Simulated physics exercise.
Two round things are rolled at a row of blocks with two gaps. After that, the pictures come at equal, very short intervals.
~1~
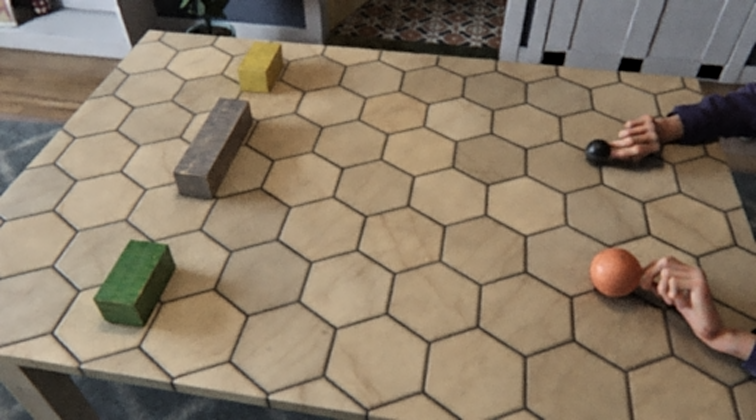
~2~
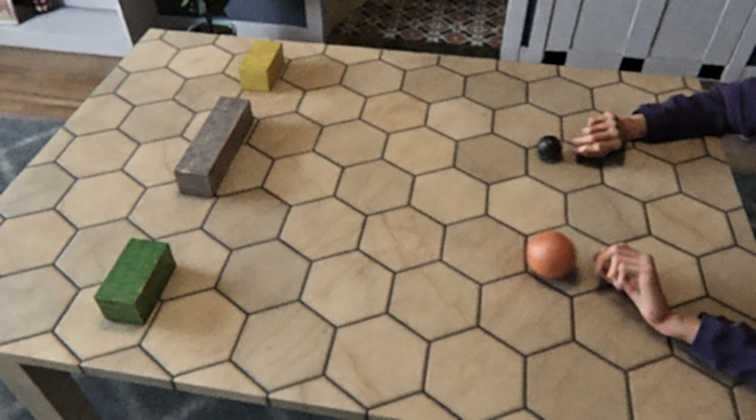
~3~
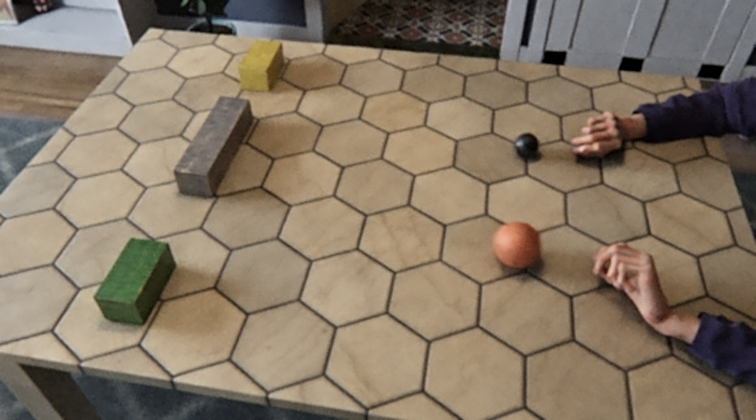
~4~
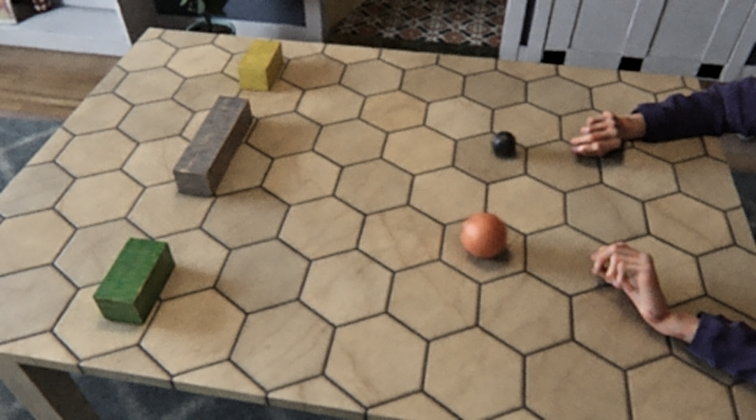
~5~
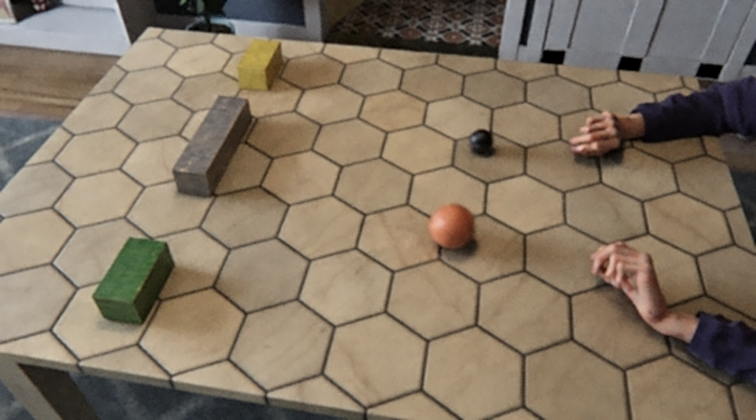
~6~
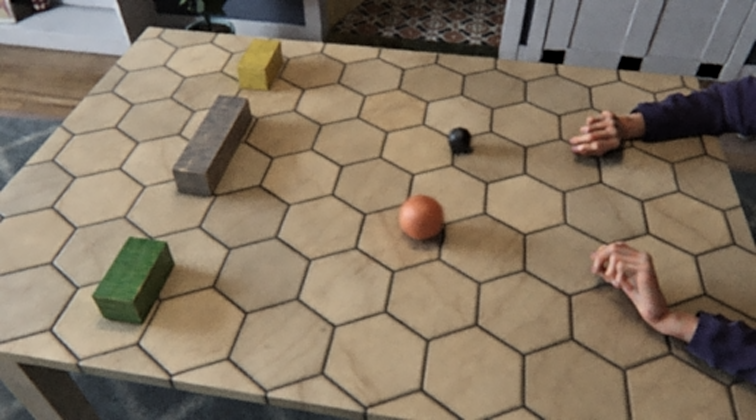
An orange ball and a smaller black ball rolled leftward across a hexagon-patterned table after two hands released them, the orange one moving faster, while the green, grey and yellow blocks stayed still.
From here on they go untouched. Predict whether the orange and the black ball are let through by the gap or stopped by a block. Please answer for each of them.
My call: The orange is stopped, the black ball is stopped.
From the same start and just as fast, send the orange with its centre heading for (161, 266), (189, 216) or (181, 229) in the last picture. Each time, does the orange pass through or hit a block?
Orange - 1: Runs into a block; 2: Goes between the blocks; 3: Goes between the blocks.
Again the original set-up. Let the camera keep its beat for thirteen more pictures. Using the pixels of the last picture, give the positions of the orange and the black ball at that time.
The orange will be at (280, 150) and the black ball at (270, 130).
Then, 0.26 s past the last view, orange heading on near (243, 167); black ball heading on near (323, 128).
Then, 0.86 s past the last view, orange coming back near (315, 131); black ball coming back near (287, 130).
Finally, the orange hits a block; the black ball hits a block, near (300, 126).
